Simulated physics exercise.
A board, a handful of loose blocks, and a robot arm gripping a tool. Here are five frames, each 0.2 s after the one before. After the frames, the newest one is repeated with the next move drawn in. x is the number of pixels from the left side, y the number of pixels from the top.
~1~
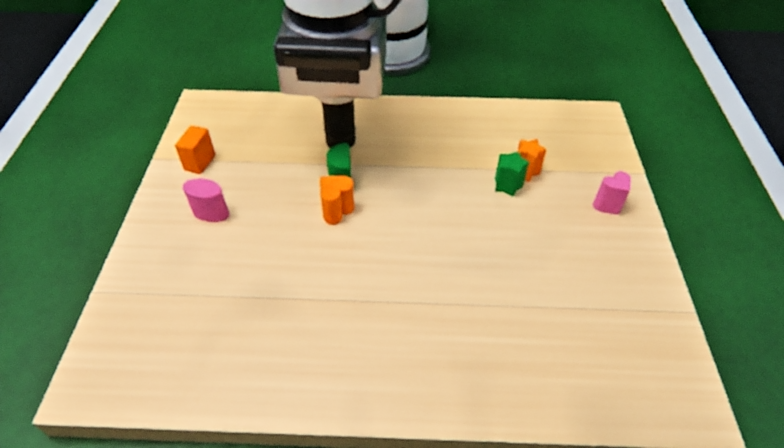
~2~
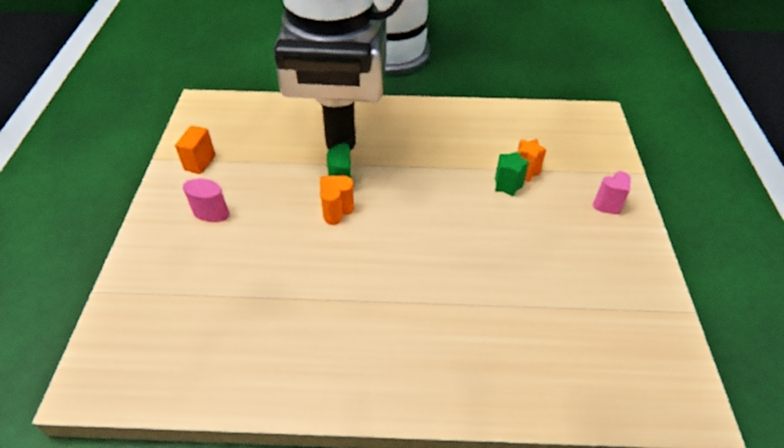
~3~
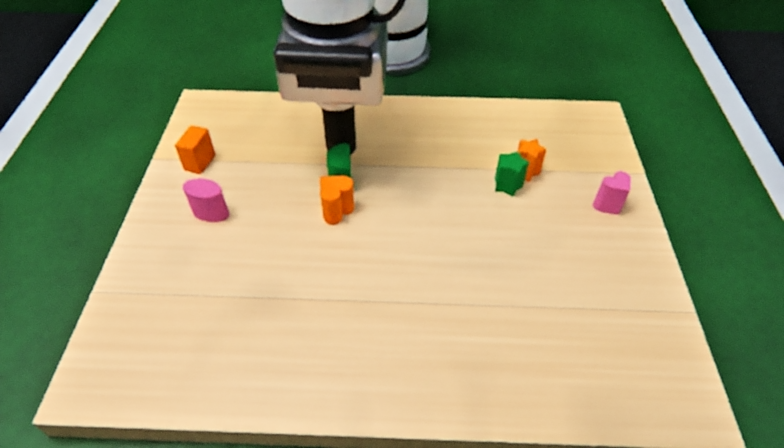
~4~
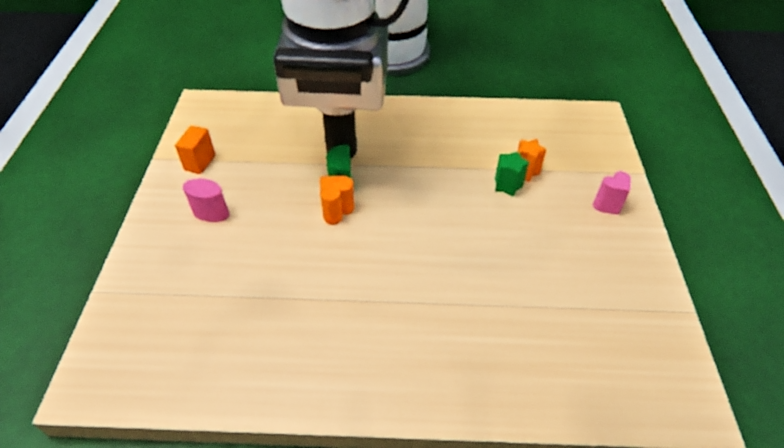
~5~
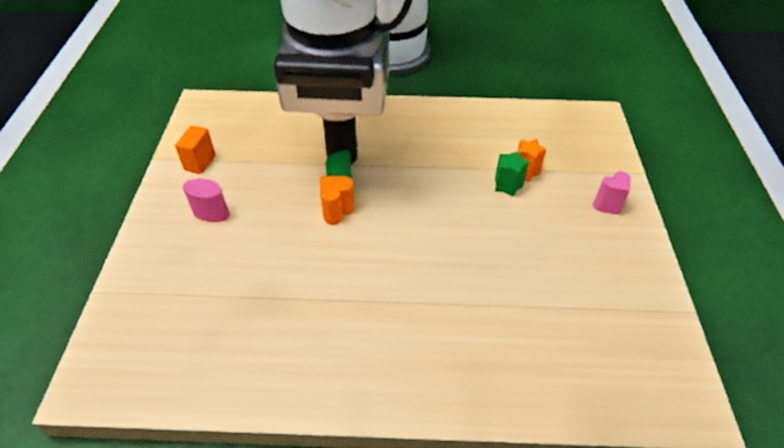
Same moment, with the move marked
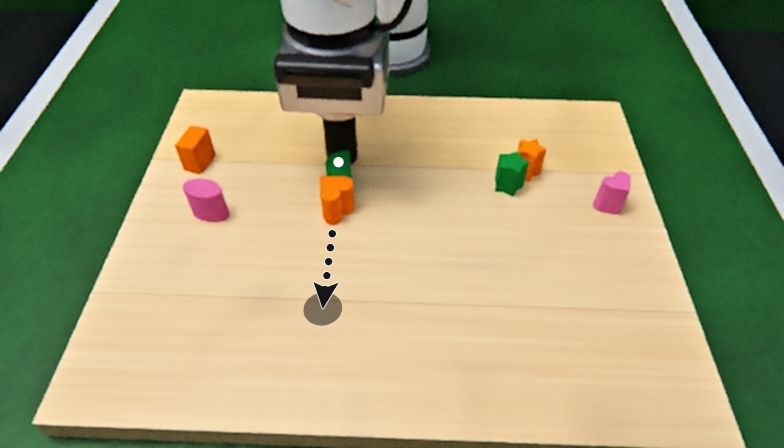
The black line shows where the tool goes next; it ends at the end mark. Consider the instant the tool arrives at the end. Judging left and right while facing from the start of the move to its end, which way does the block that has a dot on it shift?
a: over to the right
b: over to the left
(b)
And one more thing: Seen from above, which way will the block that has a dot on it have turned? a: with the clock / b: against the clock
Choice b: Against the clock.
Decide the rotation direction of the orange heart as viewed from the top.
From overhead, the rotation is clockwise.
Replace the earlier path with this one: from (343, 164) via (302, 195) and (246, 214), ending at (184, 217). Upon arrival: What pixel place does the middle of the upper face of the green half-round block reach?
It comes to (329, 185).
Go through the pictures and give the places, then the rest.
The first picture shows tool tip (341, 142); block tops, orange heart (334, 186); green half-round block (339, 155).
The second picture shows tool (341, 144); blocks unchanged.
The third picture shows tool (341, 148); blocks unchanged.
The fourth picture shows tool (342, 152); green half-round block (339, 156).
The fifth picture shows tool (338, 162); orange heart (334, 186); green half-round block (338, 162).
Path on the board, in a line from (343, 164) to (323, 309); the dot is on the green half-round block.
What follows on the original path. One third of the way, tool (336, 200); orange heart (324, 232), turned 40° clockwise; green half-round block (336, 209), turned 15° anticlockwise.
Two thirds of the way, tool (329, 247); orange heart (304, 283), turned 60° clockwise; green half-round block (328, 261).
At the end, tool (322, 303); orange heart (285, 310), turned 110° clockwise; green half-round block (333, 321), turned 30° anticlockwise.
